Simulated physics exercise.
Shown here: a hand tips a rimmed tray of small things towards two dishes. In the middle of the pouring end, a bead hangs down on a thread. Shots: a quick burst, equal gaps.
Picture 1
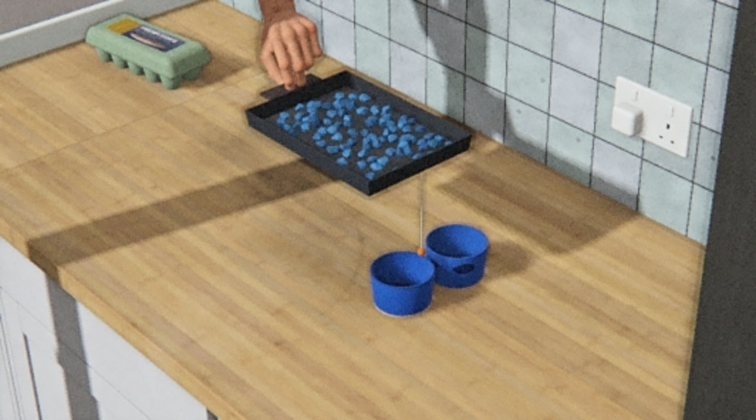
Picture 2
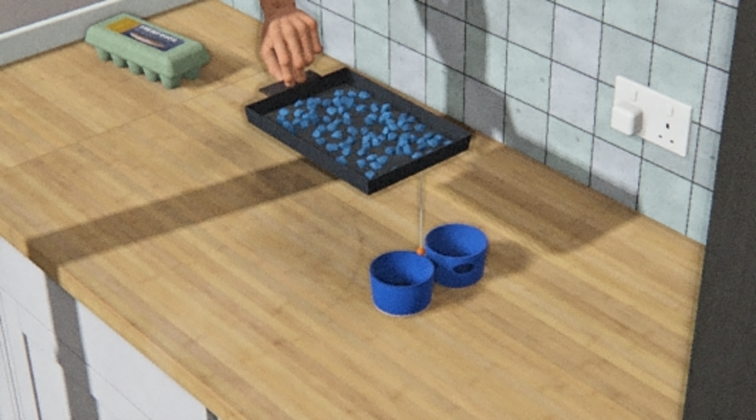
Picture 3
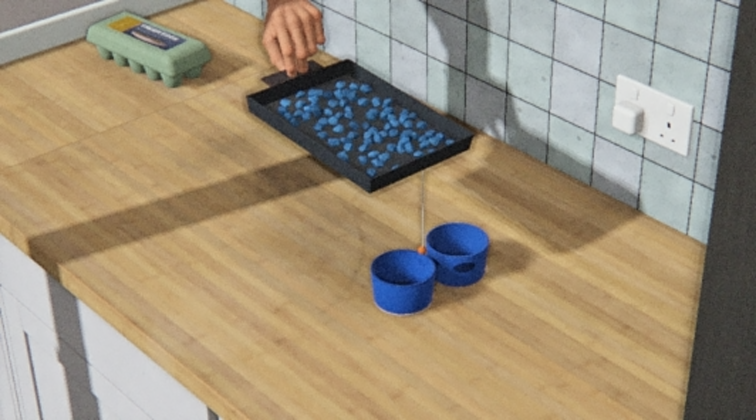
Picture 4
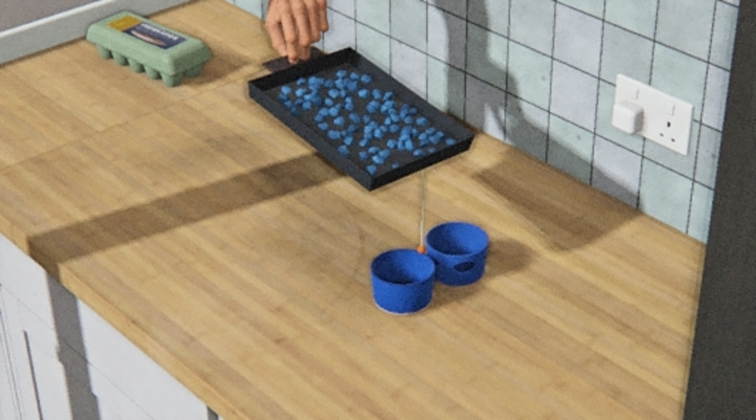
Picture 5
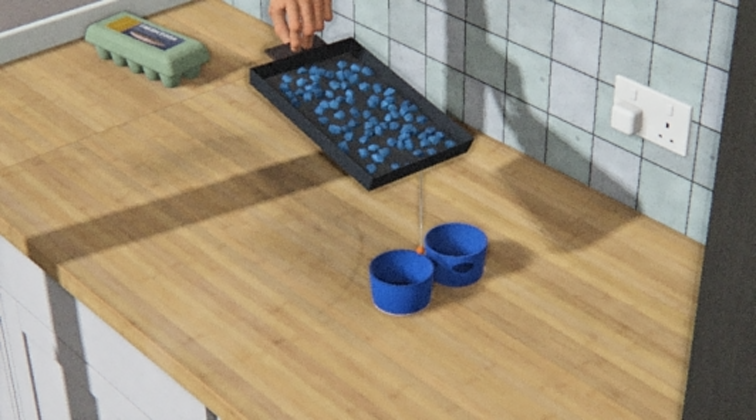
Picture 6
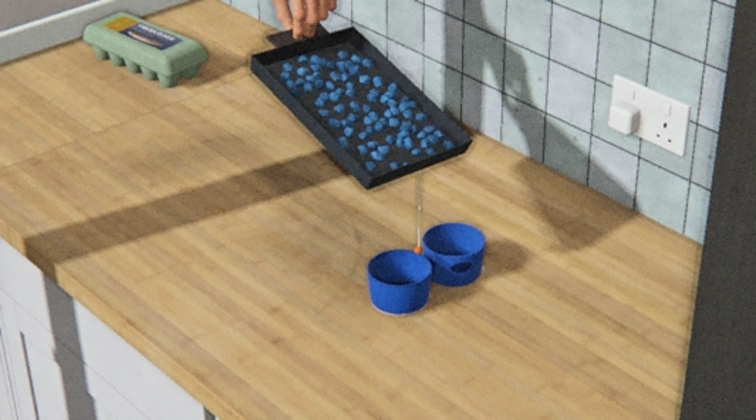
A hand at the far end of a black rimmed tray, scattered with small blue stones, holds it almost level above a wooden counter, then gradually raises that end. The tray slopes more steeply towards two blue dishes, its near right corner lowest, while the stones stay spread across it.
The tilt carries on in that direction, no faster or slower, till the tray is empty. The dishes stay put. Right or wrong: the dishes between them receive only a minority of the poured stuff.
Right, they get under half.
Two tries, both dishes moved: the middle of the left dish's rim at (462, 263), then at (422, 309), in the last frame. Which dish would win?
Try 1: The dish at left; try 2: The dish at right.
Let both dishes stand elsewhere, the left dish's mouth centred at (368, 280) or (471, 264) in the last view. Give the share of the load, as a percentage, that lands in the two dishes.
0 and 60 in a hundred.
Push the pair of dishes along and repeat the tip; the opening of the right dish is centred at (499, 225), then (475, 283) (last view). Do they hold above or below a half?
First place: Short of half; second place: Short of half.
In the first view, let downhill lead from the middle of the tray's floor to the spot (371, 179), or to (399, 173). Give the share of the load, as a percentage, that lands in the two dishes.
0 % and 0 %.
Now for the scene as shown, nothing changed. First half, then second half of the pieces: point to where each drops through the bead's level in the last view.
Points: About (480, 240), then about (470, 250).
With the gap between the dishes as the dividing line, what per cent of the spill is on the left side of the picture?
Estimate: About 10 percent.
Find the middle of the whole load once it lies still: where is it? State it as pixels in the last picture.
I'd place the middle at about (501, 296).
Soon, tray tipped steeply; nearly all on the tray; a stray few in the air.
A while on, tray tipped past a quarter turn; about half on the tray; a stray few in the right dish; about a third outside both; a small part in the air.
Towards the end, tray tipped past a quarter turn; about a quarter in the right dish; most outside both.
Finally, tray tipped past a quarter turn; none in the left dish; about a quarter in the right dish; most outside both.
